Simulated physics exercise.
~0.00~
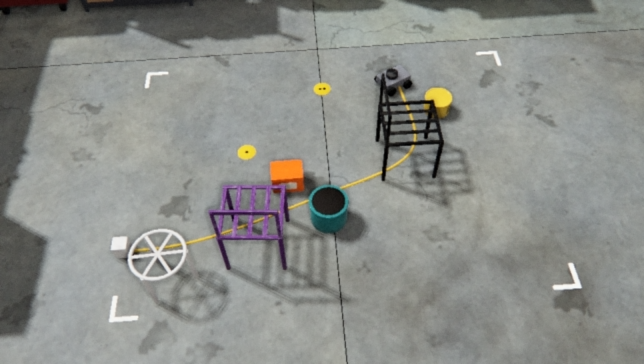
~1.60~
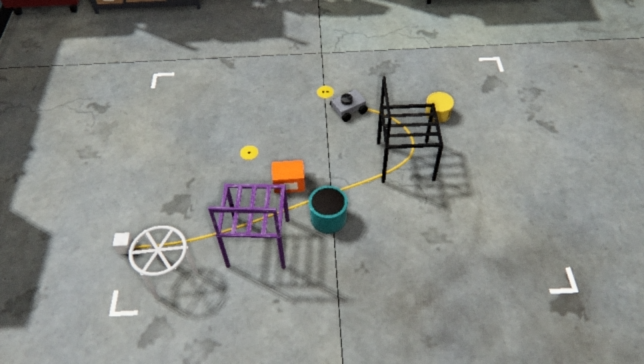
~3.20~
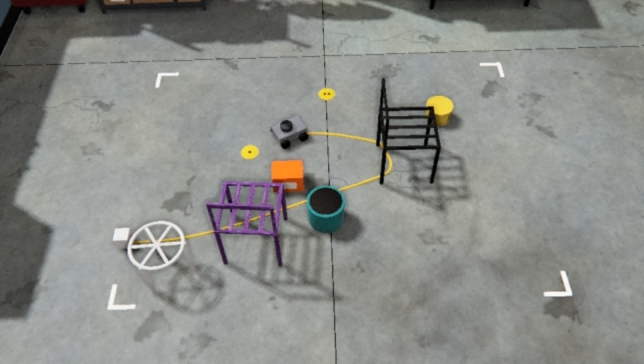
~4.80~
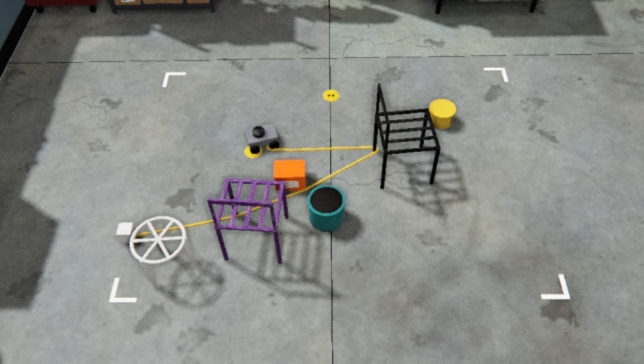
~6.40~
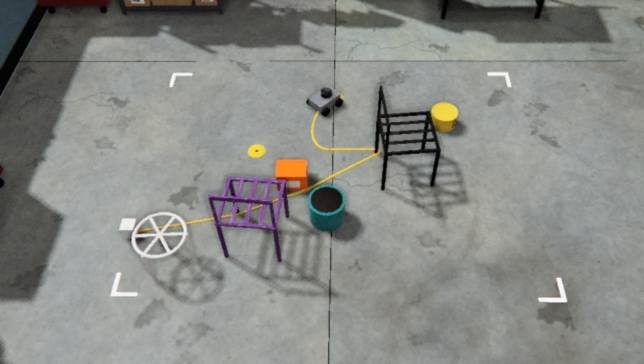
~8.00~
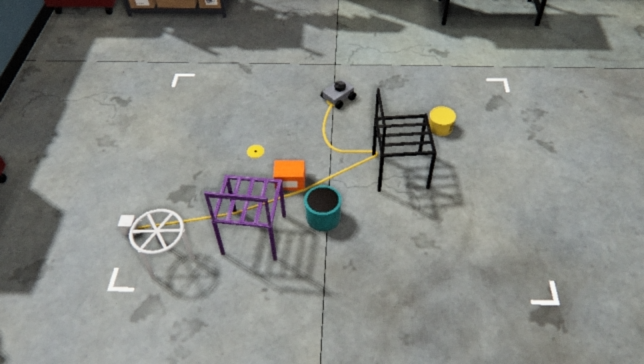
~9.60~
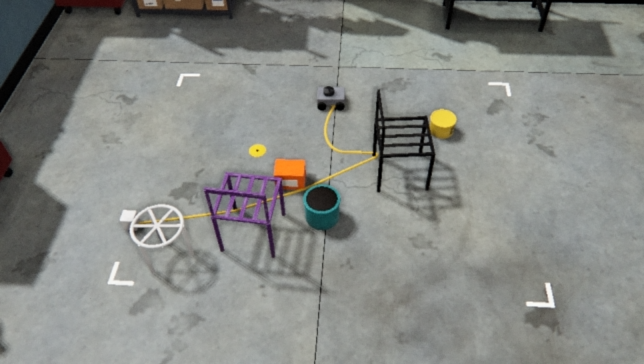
On a workshop floor, a little cart trailing a yellow lead rolled left past the black chair to one yellow mark, pulling the line straight against the chair, then turned back up to the other mark and stopped, the chair barely shifted.
